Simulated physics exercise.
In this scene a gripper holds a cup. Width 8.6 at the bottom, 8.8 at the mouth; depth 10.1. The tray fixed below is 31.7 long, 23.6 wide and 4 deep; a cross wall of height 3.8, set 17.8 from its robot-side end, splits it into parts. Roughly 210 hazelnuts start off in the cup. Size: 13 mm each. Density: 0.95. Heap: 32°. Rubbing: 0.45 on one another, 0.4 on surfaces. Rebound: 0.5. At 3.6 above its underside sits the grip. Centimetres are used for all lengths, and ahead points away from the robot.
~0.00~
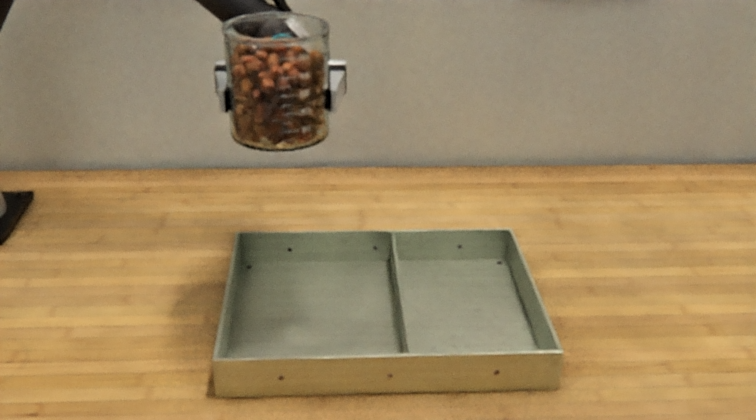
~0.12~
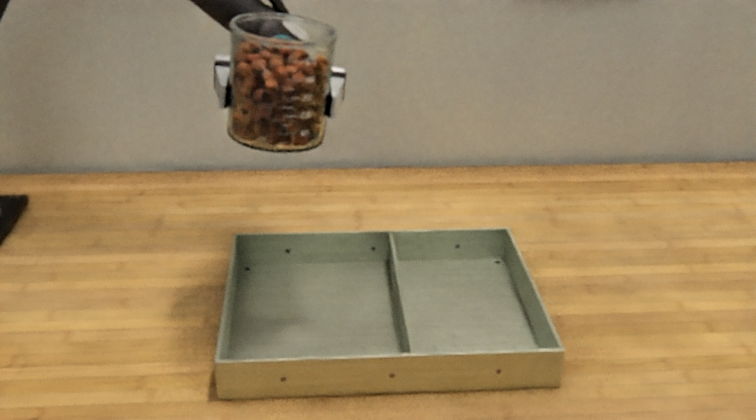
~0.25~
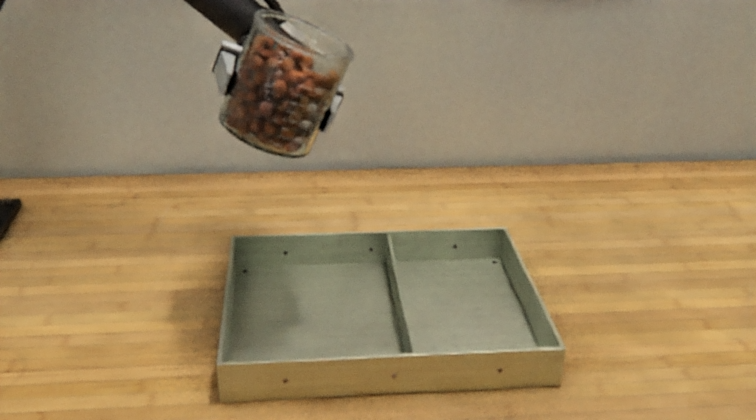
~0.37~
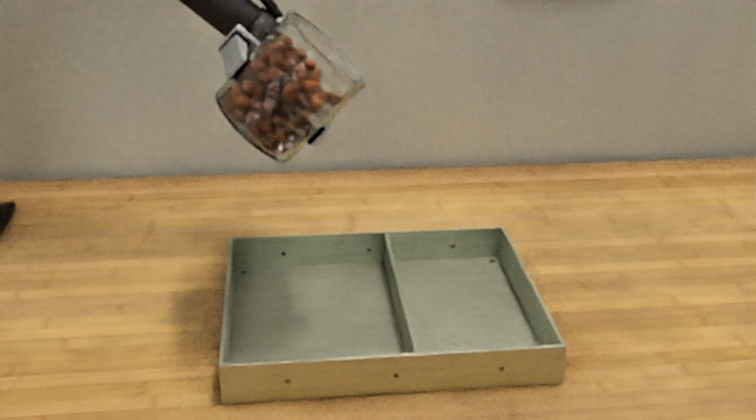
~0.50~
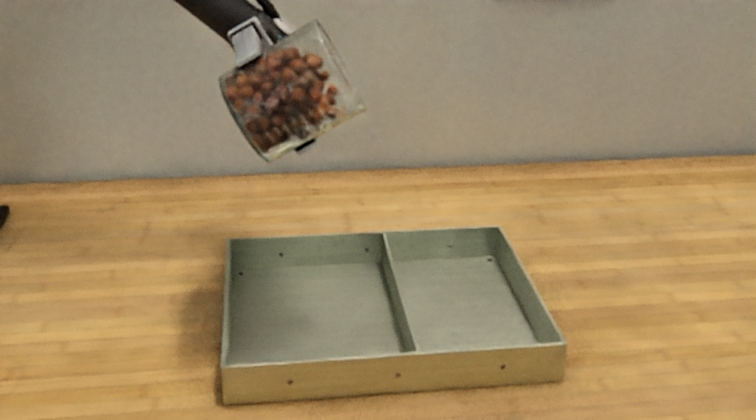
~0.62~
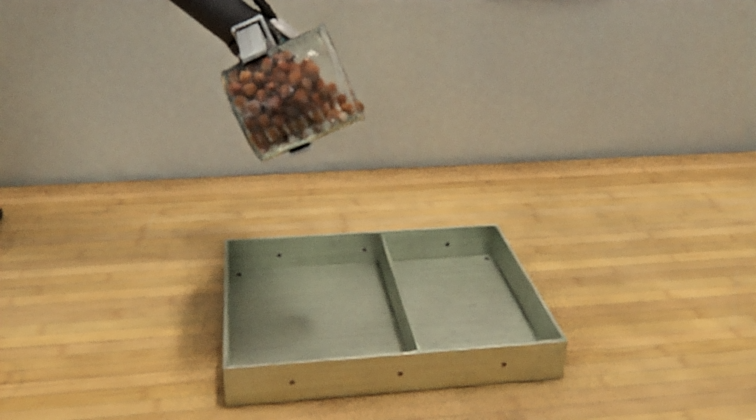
Above a wooden table with a shallow, pale green two-part tray, a dark robotic gripper holds a clear cup of hazelnuts upright, then tilts it steadily to the right as the nuts shift toward its rim.
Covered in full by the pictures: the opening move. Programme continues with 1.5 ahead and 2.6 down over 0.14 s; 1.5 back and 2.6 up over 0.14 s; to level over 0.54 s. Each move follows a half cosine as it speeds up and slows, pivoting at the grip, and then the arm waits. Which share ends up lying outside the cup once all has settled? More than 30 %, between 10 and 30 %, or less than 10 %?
Less than 10 %.
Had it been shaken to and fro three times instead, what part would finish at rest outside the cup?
Roughly 0 in a hundred.
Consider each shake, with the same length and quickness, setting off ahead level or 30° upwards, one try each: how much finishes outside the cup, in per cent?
It comes to around 5 per cent on the first try and around 5 per cent on the second.
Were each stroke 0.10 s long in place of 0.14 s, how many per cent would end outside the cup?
In that case some 0 per cent.
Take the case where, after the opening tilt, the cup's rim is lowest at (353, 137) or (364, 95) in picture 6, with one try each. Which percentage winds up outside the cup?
About 20 and 0 %.
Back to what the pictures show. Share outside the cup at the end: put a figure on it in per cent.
Some 0 percent.
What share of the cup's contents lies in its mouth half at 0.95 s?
Close to 40 in a hundred.
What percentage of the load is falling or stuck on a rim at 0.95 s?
Around 0 percent of the load.
After 0.95 s, tilted 66° forward, highest piece 28 above the table; 205 in the cup, 1 in the far-side part.
After 1.28 s, tilted 14° forward, highest piece 30 above the table; 202 in the cup, 4 in the far-side part.
After 1.64 s, level, highest piece 31 above the table; 202 in the cup, 4 in the far-side part.
After 2.69 s, level, highest piece 31 above the table; 202 in the cup, 4 in the far-side part.
At rest, 202 in the cup, 4 in the far-side part. That is 2 % outside the cup.
